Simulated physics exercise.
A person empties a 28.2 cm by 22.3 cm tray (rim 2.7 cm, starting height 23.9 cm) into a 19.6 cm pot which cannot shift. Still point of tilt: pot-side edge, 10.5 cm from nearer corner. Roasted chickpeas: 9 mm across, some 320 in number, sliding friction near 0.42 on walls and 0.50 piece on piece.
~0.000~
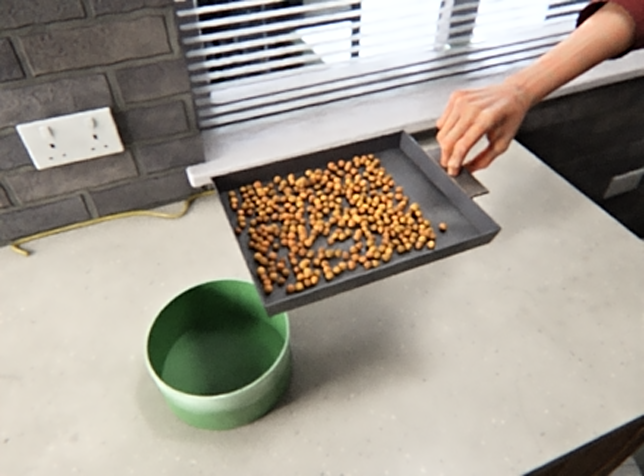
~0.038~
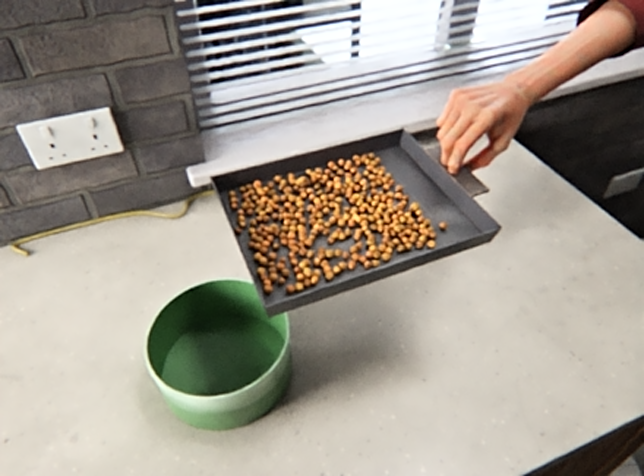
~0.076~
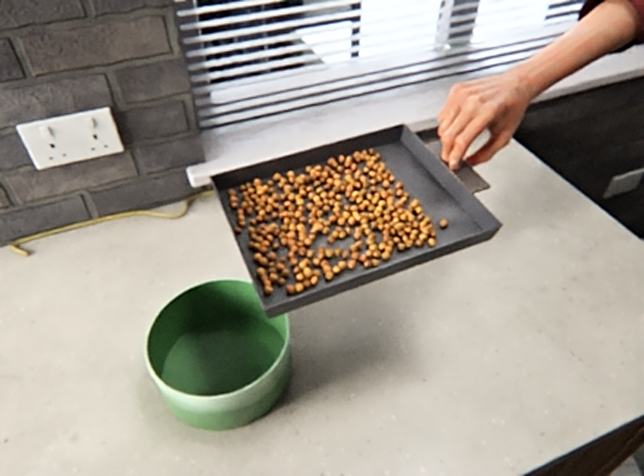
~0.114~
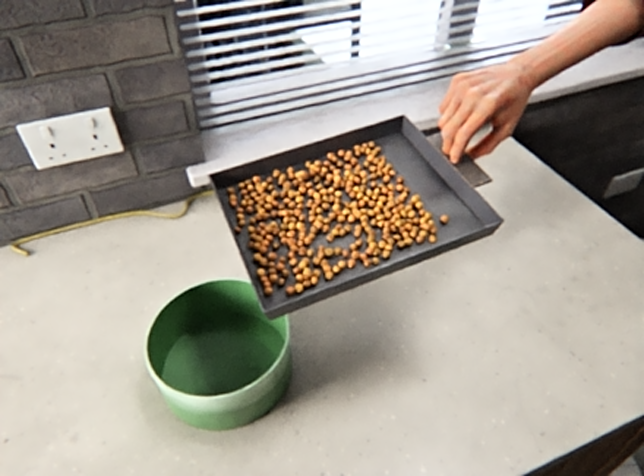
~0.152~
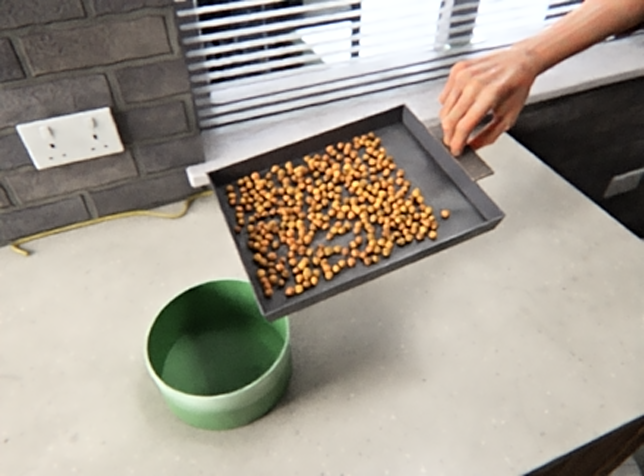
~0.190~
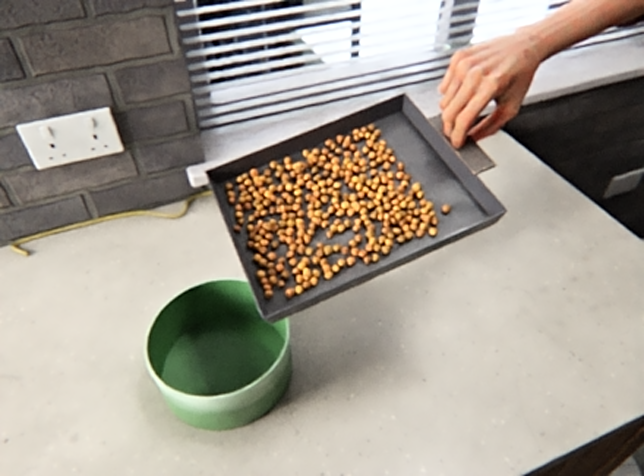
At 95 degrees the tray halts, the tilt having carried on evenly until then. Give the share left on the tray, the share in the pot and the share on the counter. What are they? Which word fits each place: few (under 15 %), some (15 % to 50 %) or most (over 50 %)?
Tray gets few; pot gets some; counter gets most.
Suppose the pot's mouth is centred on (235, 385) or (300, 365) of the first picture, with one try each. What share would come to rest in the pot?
Some 95 and 95 per cent.
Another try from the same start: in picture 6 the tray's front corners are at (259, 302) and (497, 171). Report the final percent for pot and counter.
Pot 75 % / counter 25 %.
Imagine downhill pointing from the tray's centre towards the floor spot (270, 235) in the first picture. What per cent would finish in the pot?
My best guess is some 75 per cent.
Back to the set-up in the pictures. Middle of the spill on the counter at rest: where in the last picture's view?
The spill's middle ends up near (277, 444).
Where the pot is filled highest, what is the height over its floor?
I'd say near 1.5 centimetres.
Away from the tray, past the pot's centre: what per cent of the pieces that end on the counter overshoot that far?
That works out to about 30 percent.
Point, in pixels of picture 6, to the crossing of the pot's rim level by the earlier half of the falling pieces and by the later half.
(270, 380) or so first, later (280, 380).
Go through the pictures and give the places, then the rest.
The first picture shows tray tilt 0 degrees, front corners at (267, 301) and (495, 227); middle of the pieces at (337, 214); pot at (218, 332).
The second picture shows tray tilt 1 degrees, front corners at (267, 302) and (496, 226); middle of the pieces at (337, 213).
The third picture shows tray tilt 2 degrees, front corners at (267, 303) and (496, 223); middle of the pieces at (337, 211).
The fourth picture shows tray tilt 5 degrees, front corners at (267, 306) and (498, 219), lowest corner left front; middle of the pieces at (337, 208).
The fifth picture shows tray tilt 9 degrees, front corners at (266, 310) and (499, 214), lowest corner left front; middle of the pieces at (336, 204).
The sixth picture shows tray tilt 13 degrees, front corners at (266, 313) and (500, 209), lowest corner left front; middle of the pieces at (336, 201); pot at (218, 332). Its pace works out near 100 degrees a second.
After 0.59 s, tilt 52 degrees; the tray holds 100 %, the pot 0 %.
Then, at 0.86 s, tilt 79 degrees; the tray holds 95 %, the pot 0 %.
After 1.24 s, tilt 95 degrees; the tray holds 25 %, the pot 20 %.
At rest (2.3 s), tray 0 %, pot 25 %, counter 75 %.
